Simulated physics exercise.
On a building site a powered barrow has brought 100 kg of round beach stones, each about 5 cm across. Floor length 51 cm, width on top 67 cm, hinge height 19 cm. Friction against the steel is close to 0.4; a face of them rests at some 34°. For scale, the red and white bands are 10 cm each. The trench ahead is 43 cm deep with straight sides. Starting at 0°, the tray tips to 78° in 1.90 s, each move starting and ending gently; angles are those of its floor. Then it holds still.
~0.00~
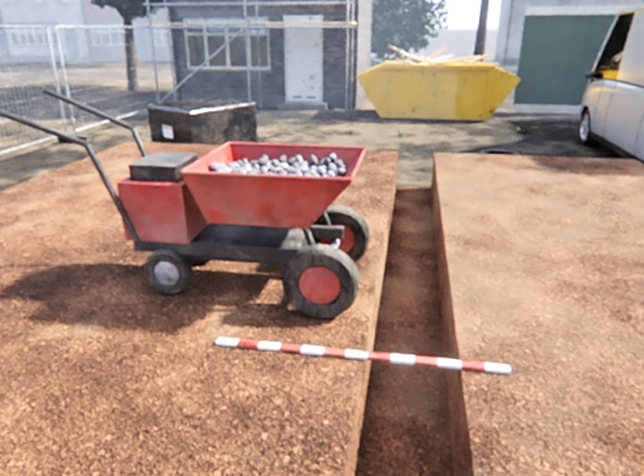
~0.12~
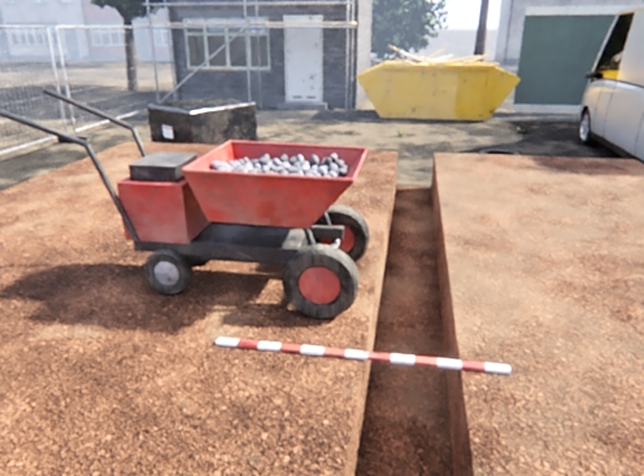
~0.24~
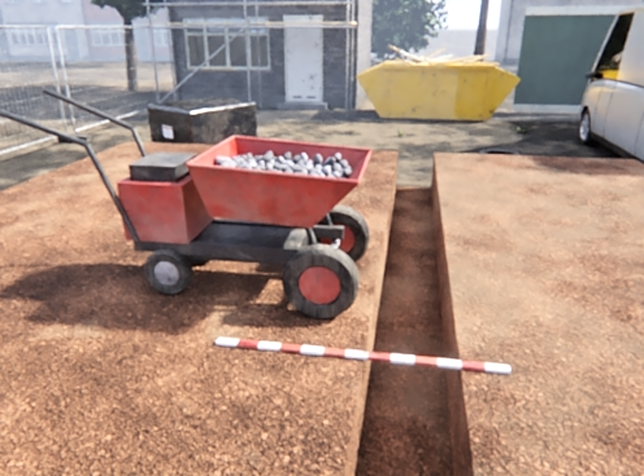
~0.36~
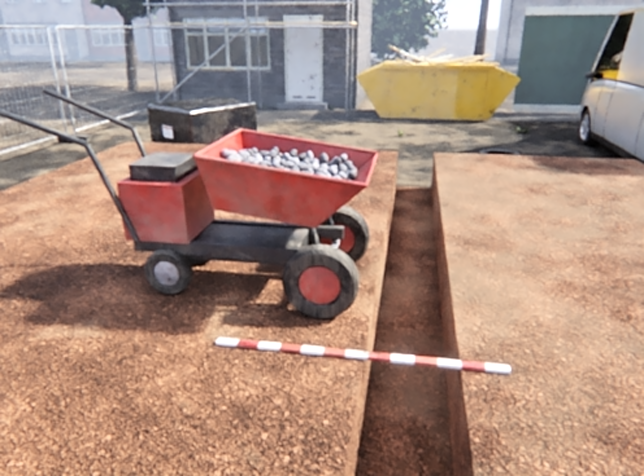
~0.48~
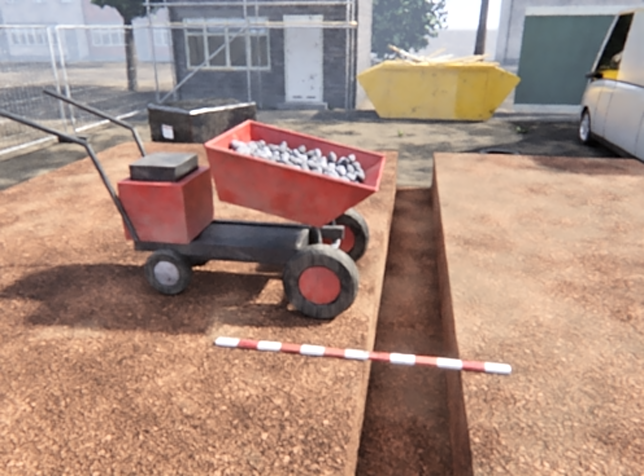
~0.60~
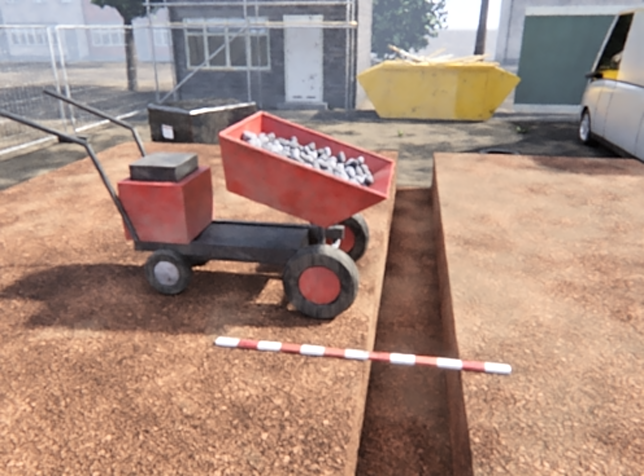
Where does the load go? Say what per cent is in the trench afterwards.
About 31 per cent.
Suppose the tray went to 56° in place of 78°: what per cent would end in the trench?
In that case some 40 per cent.
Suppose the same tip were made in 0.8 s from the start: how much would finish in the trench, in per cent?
It would be near 20 per cent.
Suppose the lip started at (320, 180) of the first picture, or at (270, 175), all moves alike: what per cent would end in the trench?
About 80 and 100 per cent.
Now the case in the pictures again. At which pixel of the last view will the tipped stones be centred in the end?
Near (484, 295).
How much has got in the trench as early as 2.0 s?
About 20 per cent by then.
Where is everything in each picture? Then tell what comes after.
The first picture shows lip at (351, 180), floor tilted 0°, highest stones at (303, 164).
The second picture shows lip at (353, 181), floor tilted 1°, highest stones at (284, 164); the stones move at 0.1 m/s on average.
The third picture shows lip at (358, 183), floor tilted 3°, highest stones at (253, 161); the stones move at 0.2 m/s on average.
The fourth picture shows lip at (366, 186), floor tilted 7°, highest stones at (259, 156); the stones move at 0.3 m/s on average.
In the fifth picture, the tray is at 12°, its lip at (376, 191); the top of the load is at (255, 149); the stones move at 0.4 m/s on average.
In the sixth picture, the tray is at 18°, its lip at (387, 198); the top of the load is at (259, 140); the stones move at 0.5 m/s on average.
After 1.4 s the floor is at 66°; 93 % in the tray, 4 % in the trench, 2 % past the trench; the foremost stones are at (466, 281).
After 2.0 s the floor is at 78°; 12 % in the tray, 20 % in the trench, 68 % past the trench; the foremost stones are at (601, 308).
After 2.3 s the floor is at 78°; 0 % in the tray, 27 % in the trench, 73 % past the trench; the foremost stones are past the picture's edge.
After 4.3 s the floor is at 78°; 0 % in the tray, 31 % in the trench, 69 % past the trench; the foremost stones are past the picture's edge.
